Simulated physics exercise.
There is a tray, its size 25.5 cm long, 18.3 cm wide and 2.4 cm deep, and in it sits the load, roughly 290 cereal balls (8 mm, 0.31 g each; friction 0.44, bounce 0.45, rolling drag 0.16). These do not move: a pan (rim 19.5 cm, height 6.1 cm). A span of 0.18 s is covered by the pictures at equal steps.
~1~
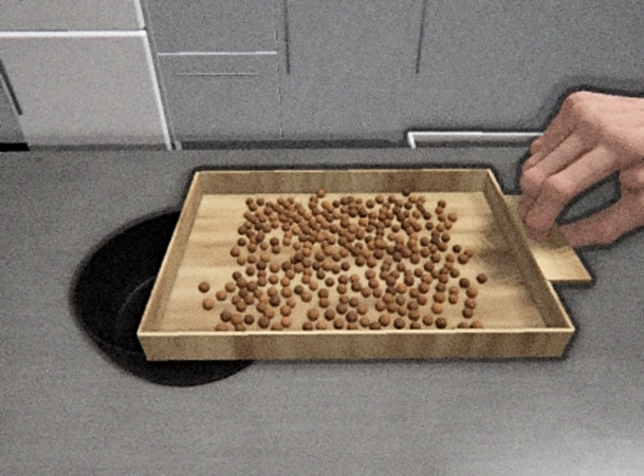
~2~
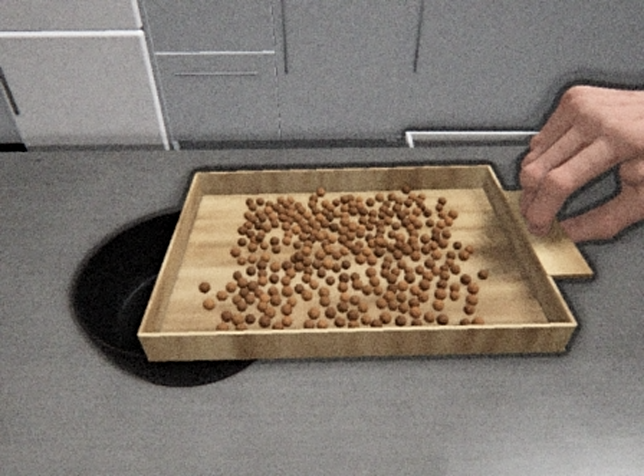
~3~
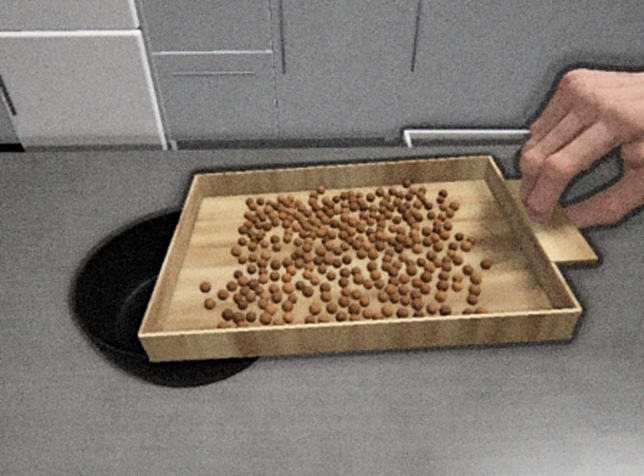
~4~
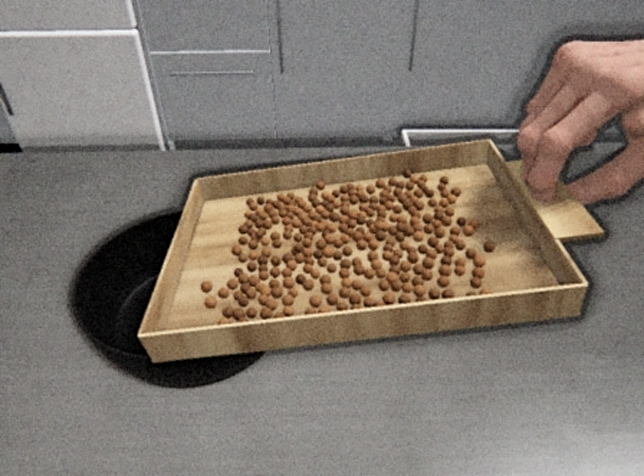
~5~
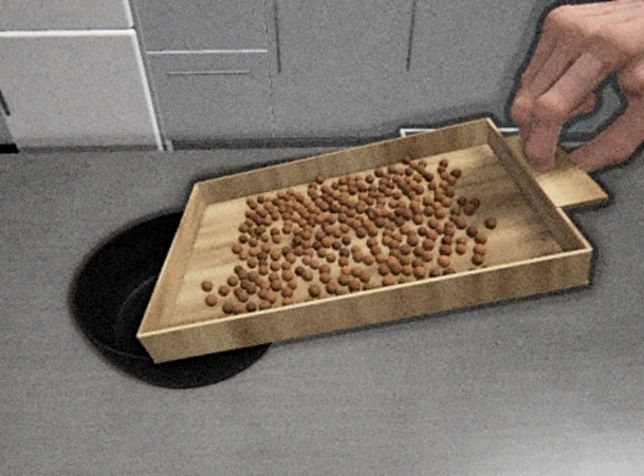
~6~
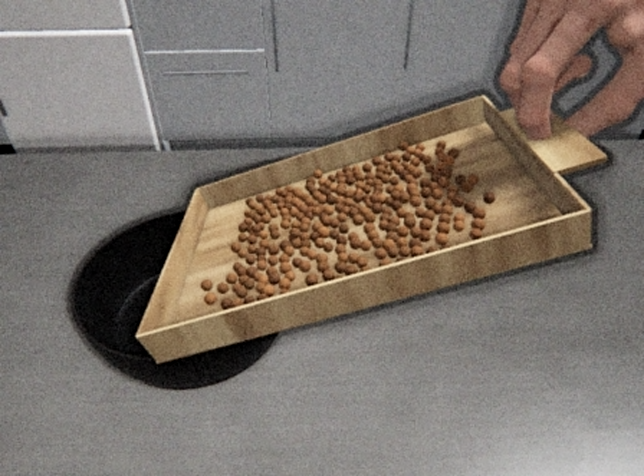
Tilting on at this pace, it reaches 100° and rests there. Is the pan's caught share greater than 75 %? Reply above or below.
Above.
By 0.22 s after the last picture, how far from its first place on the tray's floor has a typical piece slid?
5 cm.
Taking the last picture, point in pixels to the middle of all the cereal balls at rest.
My pick would be close to (195, 306).
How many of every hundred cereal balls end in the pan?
Around 95 %.
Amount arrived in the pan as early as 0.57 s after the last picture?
Around 55 percent at that point.
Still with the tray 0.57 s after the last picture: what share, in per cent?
About 45 per cent.
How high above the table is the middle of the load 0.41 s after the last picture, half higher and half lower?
About 12 cm.
Then, 0.22 s after the last picture, tilt 53 degrees; tray 100 %; middle of all pieces on or above the table near (265, 192).
Then, 0.41 s after the last picture, tilt 82 degrees; tray 75 %, pan 15 %, in the air 15 %; middle of all pieces on or above the table near (214, 238).
Then, 0.57 s after the last picture, tilt 100 degrees; tray 45 %, pan 55 %; middle of all pieces on or above the table near (197, 273).
Then, 0.74 s after the last picture, tilt 100 degrees; tray 20 %, pan 80 %; middle of all pieces on or above the table near (193, 292).
In the end, pan 95 %.
